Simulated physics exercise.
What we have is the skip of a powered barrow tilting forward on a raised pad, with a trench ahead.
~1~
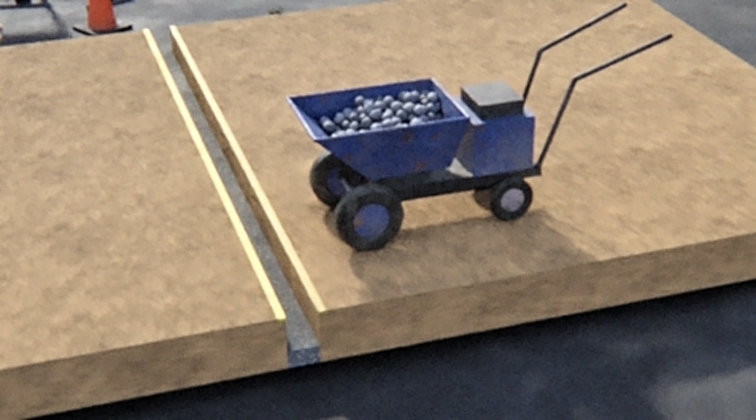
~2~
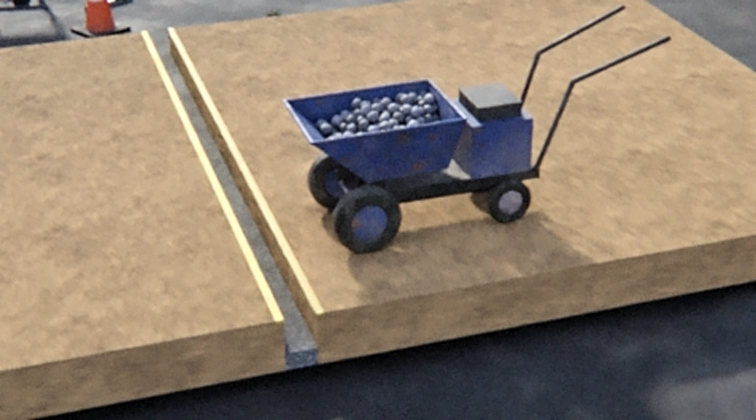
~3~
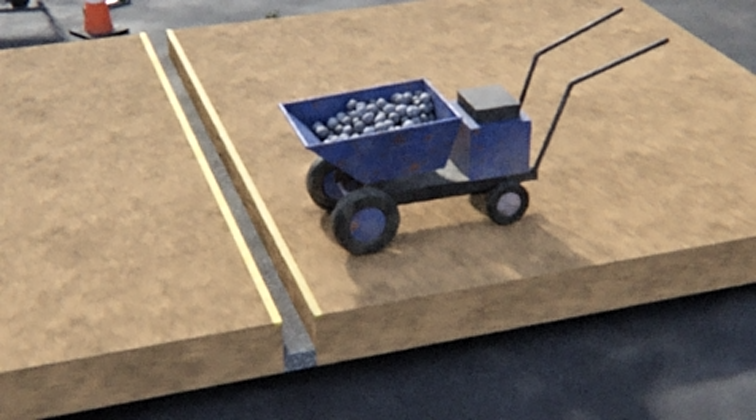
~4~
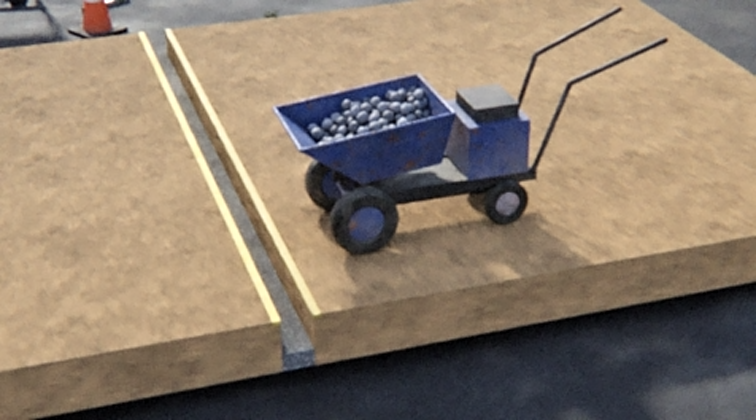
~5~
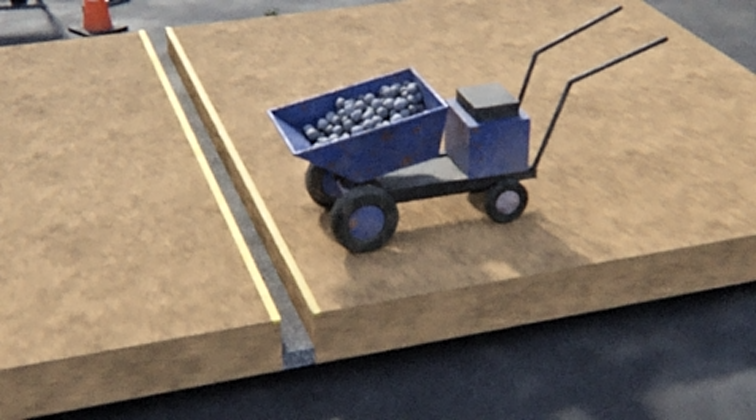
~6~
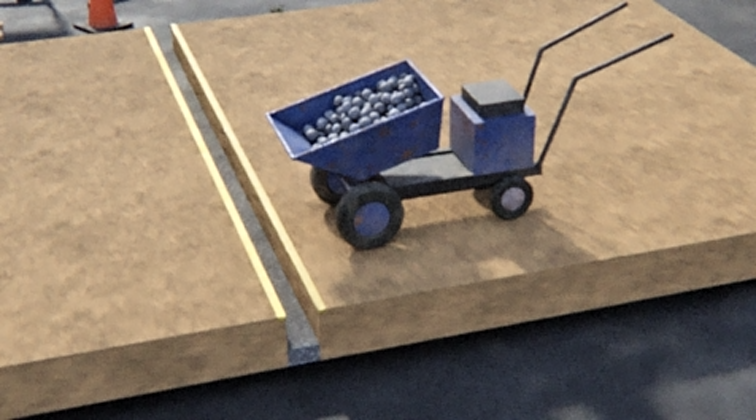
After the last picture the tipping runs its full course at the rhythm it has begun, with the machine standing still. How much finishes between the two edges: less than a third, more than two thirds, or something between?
The trench ends with less than a third of it.
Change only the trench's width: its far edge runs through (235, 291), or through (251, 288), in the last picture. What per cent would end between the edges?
The first gives 70 %, the second 40 %.
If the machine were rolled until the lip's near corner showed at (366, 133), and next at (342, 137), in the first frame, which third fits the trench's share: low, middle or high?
First between a third and two thirds, then the middle third.
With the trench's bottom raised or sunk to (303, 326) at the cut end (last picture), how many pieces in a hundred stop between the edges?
Near 0 %.
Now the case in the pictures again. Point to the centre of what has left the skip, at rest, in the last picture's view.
Close to (215, 242).
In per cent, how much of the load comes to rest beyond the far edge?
Close to 55 per cent.
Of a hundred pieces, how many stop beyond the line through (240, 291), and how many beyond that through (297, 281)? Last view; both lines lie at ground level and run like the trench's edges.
Roughly 40 per cent, and 60 per cent.
Shortly afterwards, skip tipped steeply; the whole lot in the skip.
Next, skip tipped right over; near half in the skip; only a few in or heaped over the trench; near a third beyond it; only a few falling.
Some moments later, skip tipped right over; near a third in the skip; a little in or heaped over the trench; near half beyond it.
In the end, skip tipped right over; near a third in the skip; a little in or heaped over the trench; near half beyond it.
